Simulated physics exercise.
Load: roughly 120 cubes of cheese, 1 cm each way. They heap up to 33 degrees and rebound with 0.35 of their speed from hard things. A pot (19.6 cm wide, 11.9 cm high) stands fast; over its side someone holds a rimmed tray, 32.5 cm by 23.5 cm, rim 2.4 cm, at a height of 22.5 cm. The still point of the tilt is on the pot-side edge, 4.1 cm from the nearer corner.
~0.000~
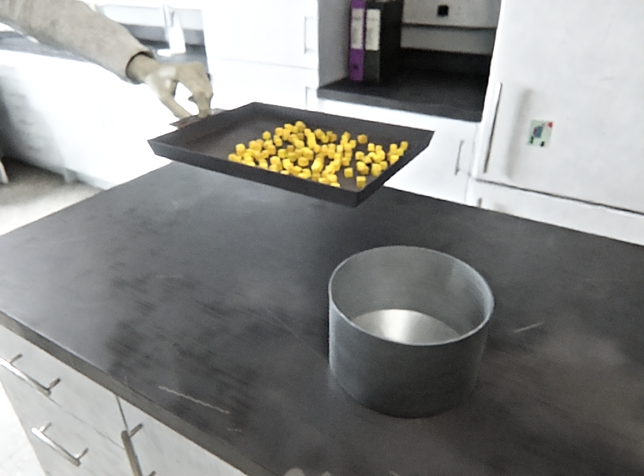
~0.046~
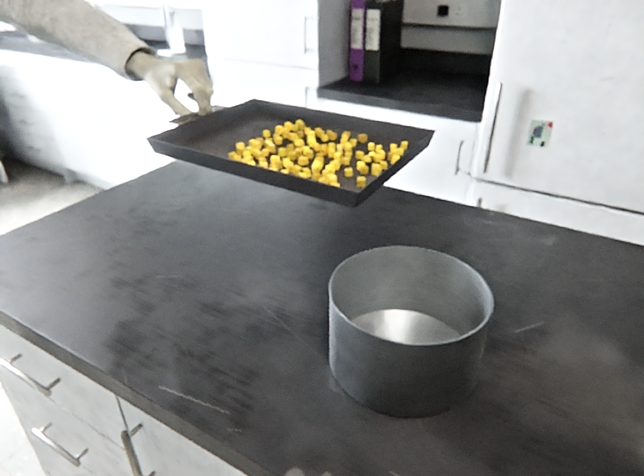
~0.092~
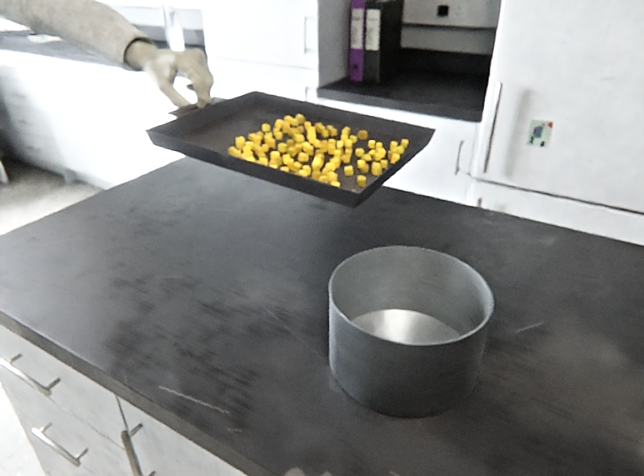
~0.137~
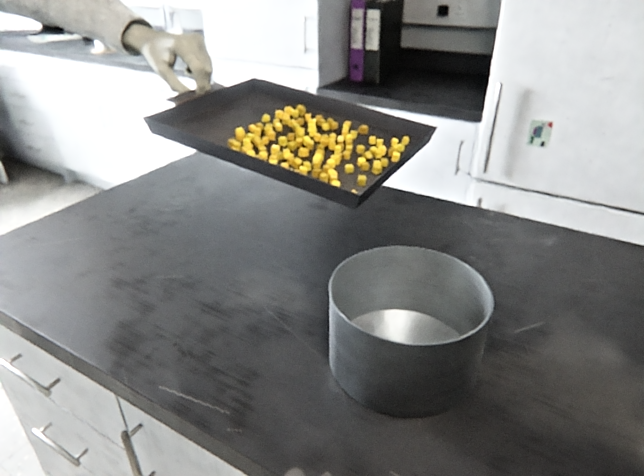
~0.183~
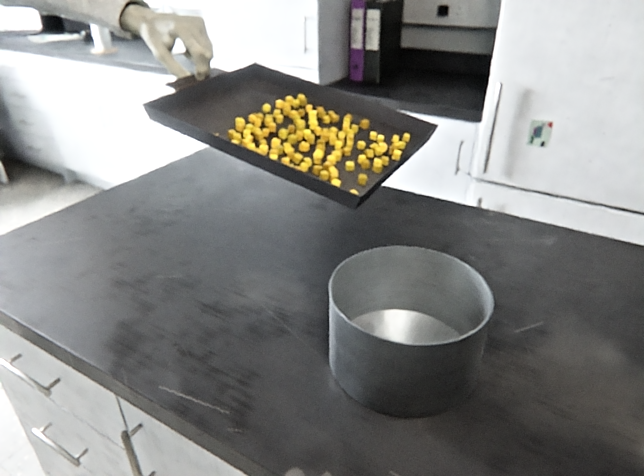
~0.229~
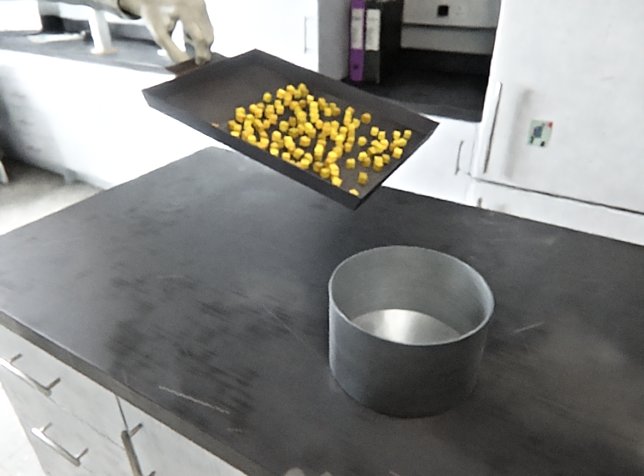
A pale hand at the upper left grips the far corner of a dark rimmed tray above a black kitchen counter, seen from slightly above with white cabinets behind. Small yellow cubes lie scattered on the tray, and a round grey metal pot stands on the counter at right. The hand lifts its end, tilting the tray gradually toward the lower right, while the camera stays still.
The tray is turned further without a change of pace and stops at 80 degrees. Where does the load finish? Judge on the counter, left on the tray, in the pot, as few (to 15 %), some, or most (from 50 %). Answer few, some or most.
On the counter: Few; left on the tray: Some; in the pot: Most.
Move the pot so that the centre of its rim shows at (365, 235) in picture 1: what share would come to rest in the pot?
Some 0 per cent.
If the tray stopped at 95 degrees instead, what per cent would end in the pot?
It would be near 95 per cent.
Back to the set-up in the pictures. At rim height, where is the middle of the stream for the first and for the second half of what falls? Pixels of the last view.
At about (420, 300), then at (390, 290).
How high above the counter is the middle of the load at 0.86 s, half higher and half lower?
Roughly 26 cm.
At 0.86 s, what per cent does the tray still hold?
About 85 per cent.
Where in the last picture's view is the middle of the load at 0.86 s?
Around (385, 172).
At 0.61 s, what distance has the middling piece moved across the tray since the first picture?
Some 3 cm.
After 0.61 s, tilt 46 degrees; the tray holds 100 %, the pot 0 %.
Then, at 0.86 s, tilt 67 degrees; the tray holds 85 %, the pot 0 %.
After 1.22 s, tilt 80 degrees; the tray holds 50 %, the pot 45 %.
In the end, at 3.1 s, counter 5 %, tray 25 %, pot 70 %.
